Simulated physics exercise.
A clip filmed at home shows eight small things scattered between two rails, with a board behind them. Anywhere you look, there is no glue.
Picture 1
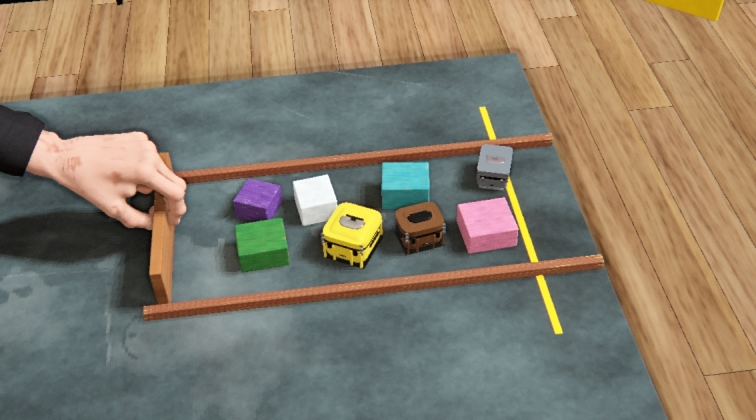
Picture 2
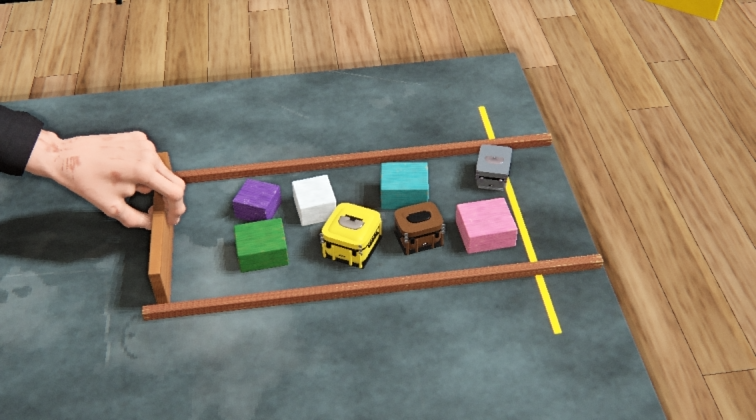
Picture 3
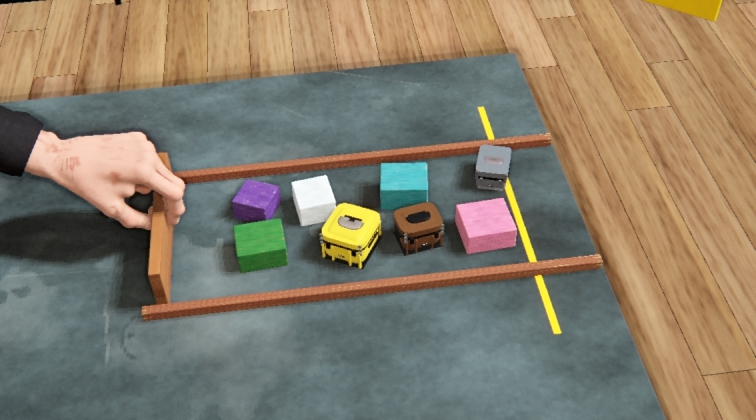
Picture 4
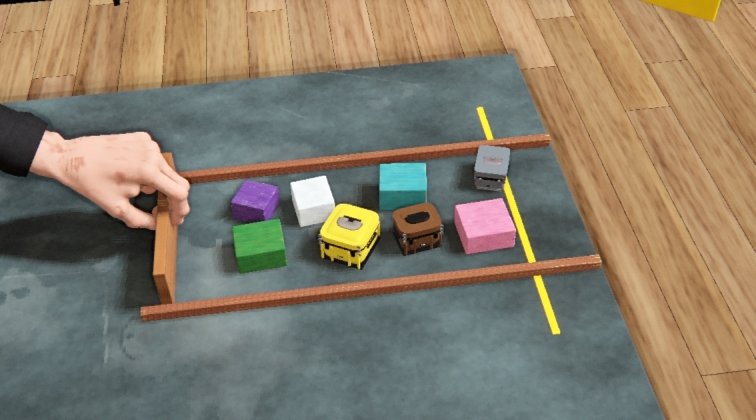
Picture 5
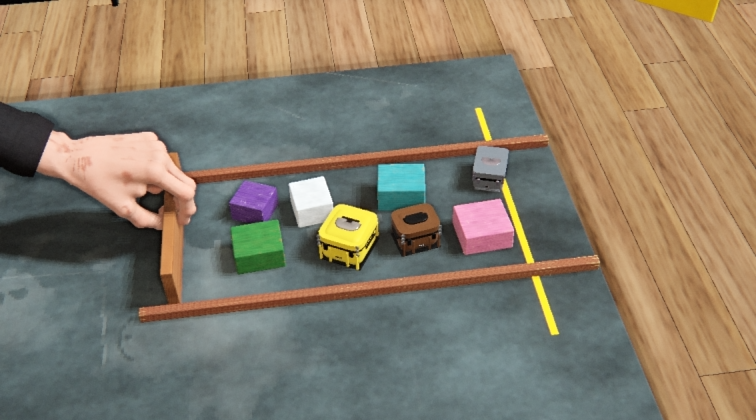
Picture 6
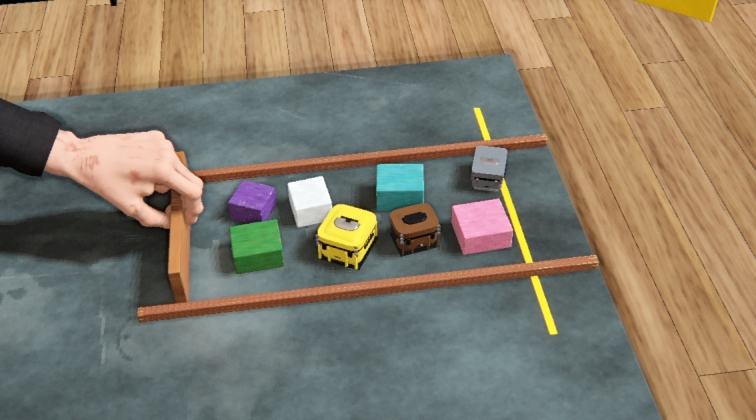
A hand in a dark sleeve grips an upright brown board on a mottled grey surface above a wooden floor, seen from above at an angle. Between two rails sit purple, green, white, turquoise and pink blocks and yellow, brown and grey cases, the grey one by yellow tape at right. The hand barely moves at first, then slides the board slightly right, the objects staying put as the camera drifts faintly.
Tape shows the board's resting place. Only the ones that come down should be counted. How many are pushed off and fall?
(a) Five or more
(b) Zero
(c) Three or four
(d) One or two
Answer: A.
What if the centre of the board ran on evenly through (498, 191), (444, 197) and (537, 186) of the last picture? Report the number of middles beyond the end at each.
Counts per position: 4 / 2 / 6.
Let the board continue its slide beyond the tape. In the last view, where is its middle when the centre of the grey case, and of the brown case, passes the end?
The grey case puts it at (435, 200), the brown case at (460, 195).
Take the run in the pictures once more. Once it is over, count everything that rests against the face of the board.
It is in contact with 2.
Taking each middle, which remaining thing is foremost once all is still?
The white block.
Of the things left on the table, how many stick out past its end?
The answer comes to 1.
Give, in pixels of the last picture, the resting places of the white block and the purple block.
Near (557, 176) and (518, 170).
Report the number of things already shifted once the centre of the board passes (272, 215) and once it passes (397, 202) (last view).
I count 4 first and 8 after.
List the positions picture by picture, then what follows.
The first picture shows grey case (494, 169); pink block (487, 225); brown case (420, 228); board (164, 226); tape (516, 206).
The second picture shows pink block (486, 225); white block (315, 200).
The third picture shows brown case (418, 228); yellow case (352, 235).
The fourth picture shows grey case (492, 169); turquoise block (403, 187).
The fifth picture shows pink block (483, 227); green block (258, 247).
The sixth picture shows grey case (489, 170); pink block (482, 227); brown case (414, 229); board (180, 225); tape (510, 207).
Early on, none off yet; grey case at rest near (489, 170); pink block at rest near (482, 227); brown case at rest near (414, 229).
A while later, none off yet; grey case travelled a little near (501, 167); pink block travelled about its own width near (540, 221); brown case travelled well along near (494, 219).
Further along, two off so far; grey case on its side near (586, 195); pink block in the air near (607, 358); brown case travelled well along near (582, 209).
Finally, the number that fall off is five or more; lost, yellow case, turquoise block, brown case, pink block and grey case.
